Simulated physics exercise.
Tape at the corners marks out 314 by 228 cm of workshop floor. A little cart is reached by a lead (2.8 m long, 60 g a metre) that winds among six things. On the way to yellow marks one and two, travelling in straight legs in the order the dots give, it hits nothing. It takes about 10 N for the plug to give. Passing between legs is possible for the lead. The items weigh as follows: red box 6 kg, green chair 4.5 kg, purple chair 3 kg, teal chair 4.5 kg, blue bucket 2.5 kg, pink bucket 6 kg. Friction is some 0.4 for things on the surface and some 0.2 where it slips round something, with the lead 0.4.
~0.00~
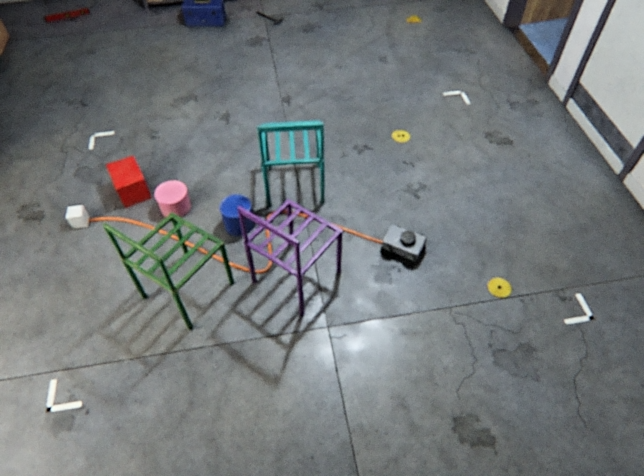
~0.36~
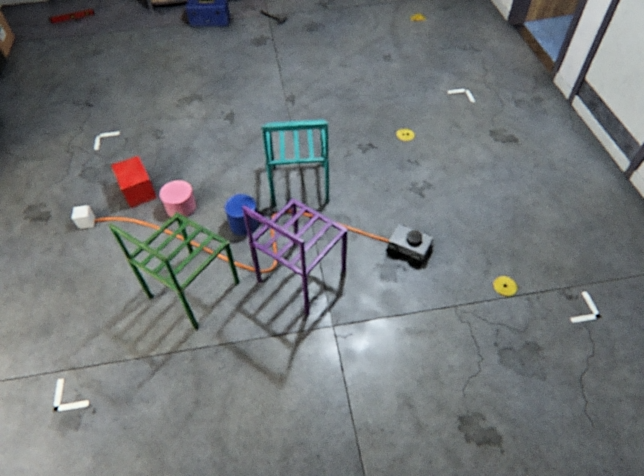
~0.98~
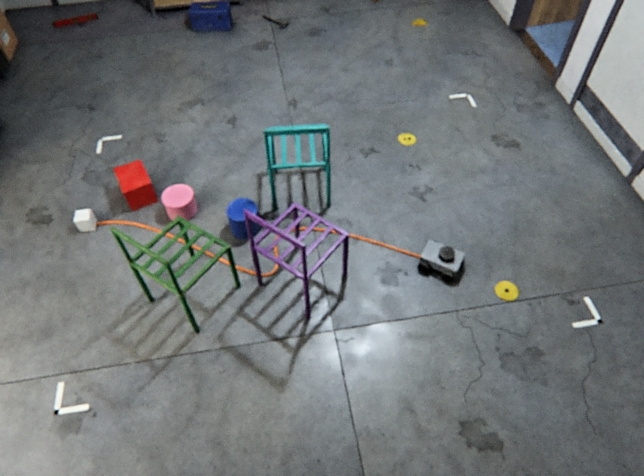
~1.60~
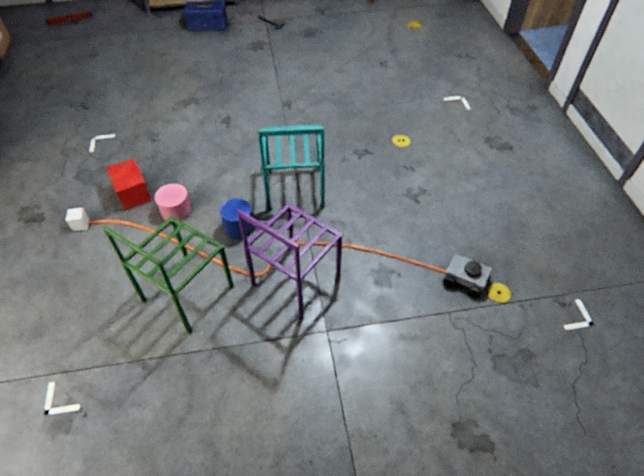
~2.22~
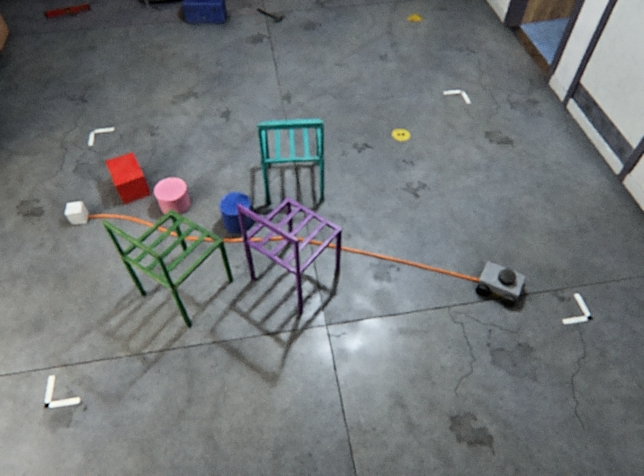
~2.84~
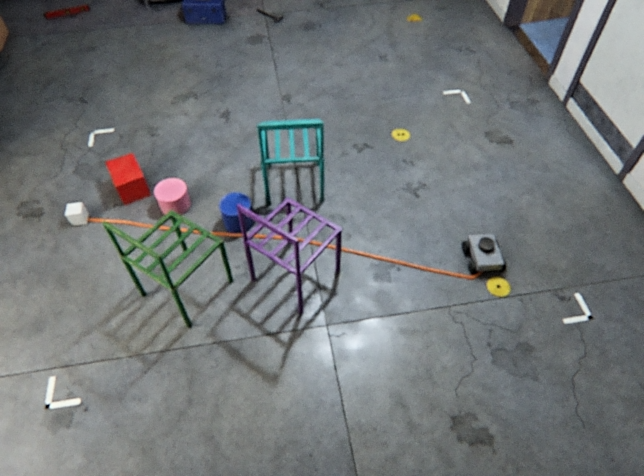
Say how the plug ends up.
Plug safe.
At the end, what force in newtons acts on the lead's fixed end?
About 0 N.
After 3.9 s, cart at (459, 224), lead slack at the fixed end; nothing else has moved.
After 4.9 s, cart at (436, 188), lead slack at the fixed end; nothing else has moved.
After 5.9 s, cart at (415, 156), lead slack at the fixed end; nothing else has moved.
After 6.9 s, cart at (401, 134), lead slack at the fixed end; nothing else has moved.
After 7.3 s, cart at (401, 134), lead slack at the fixed end; nothing else has moved.
